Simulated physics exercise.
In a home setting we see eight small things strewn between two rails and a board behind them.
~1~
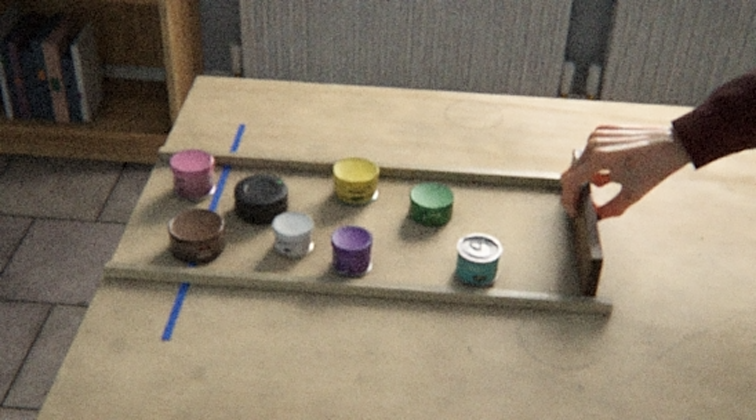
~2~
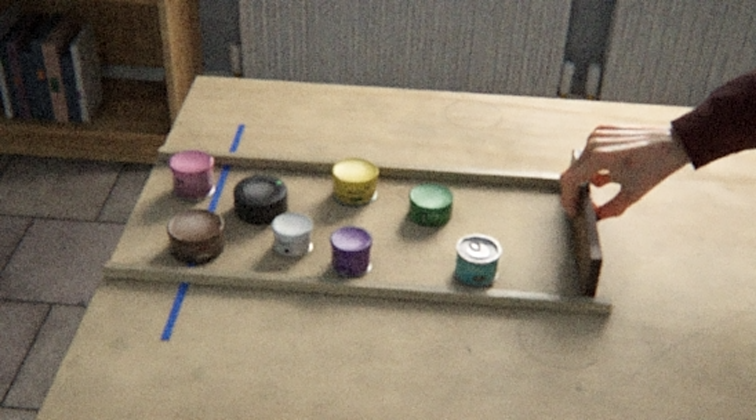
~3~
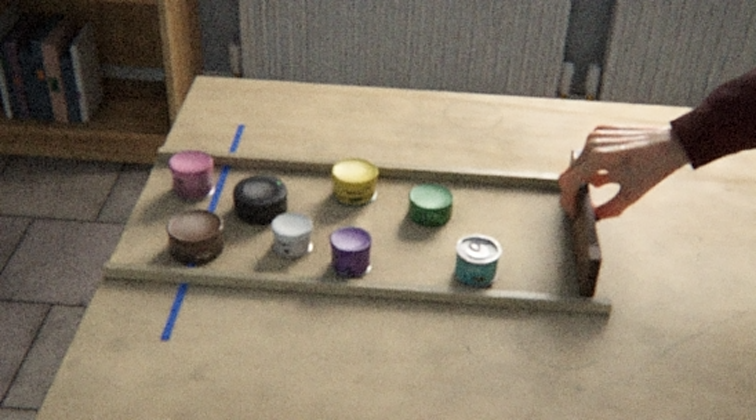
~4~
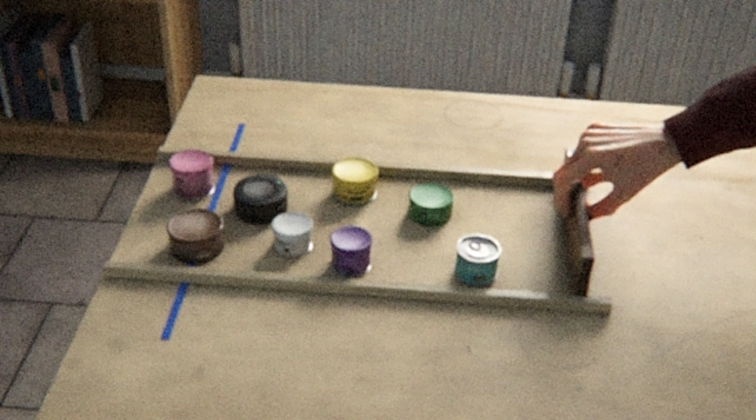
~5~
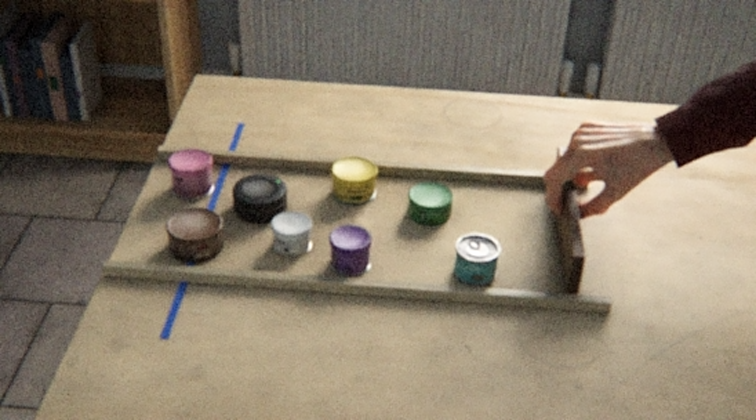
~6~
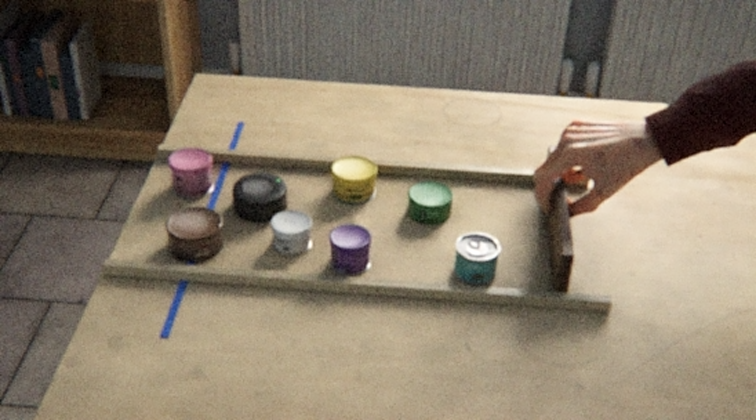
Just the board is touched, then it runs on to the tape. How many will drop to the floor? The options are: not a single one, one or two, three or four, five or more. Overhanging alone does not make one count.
Answer: One or two.
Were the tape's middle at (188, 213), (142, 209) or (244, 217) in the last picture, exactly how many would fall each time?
Tallies in the order given: 3, 8, 0.
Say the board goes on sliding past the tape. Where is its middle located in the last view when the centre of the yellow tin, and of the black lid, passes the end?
Estimated middle: (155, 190), and (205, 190) for the other.
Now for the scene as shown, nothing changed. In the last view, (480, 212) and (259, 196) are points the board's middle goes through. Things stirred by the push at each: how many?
It comes to 1 for the first spot, 8 for the other.
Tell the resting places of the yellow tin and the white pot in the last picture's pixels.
The first sits around (200, 164), while the other sits around (185, 215).
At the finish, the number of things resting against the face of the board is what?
4 in contact.
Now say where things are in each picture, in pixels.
In the first picture, pink tin (193, 176); brown tub (197, 236); black lid (261, 199); board (584, 221); tape (210, 216).
In the second picture, brown tub (196, 236); turquoise pot (477, 261).
In the third picture, black lid (260, 199); purple pot (351, 252).
In the fourth picture, pink tin (192, 175); white pot (293, 235).
In the fifth picture, brown tub (195, 235); yellow tin (354, 181).
In the sixth picture, pink tin (192, 173); brown tub (195, 234); black lid (260, 197); board (557, 217); tape (208, 214).
A little later, none off yet; pink tin at rest near (192, 173); brown tub at rest near (195, 234); black lid at rest near (260, 197).
Next, none off yet; pink tin at rest near (192, 173); brown tub at rest near (195, 234); black lid moving near (249, 196).
When it is over, the number that fall off is one or two; down, brown tub.
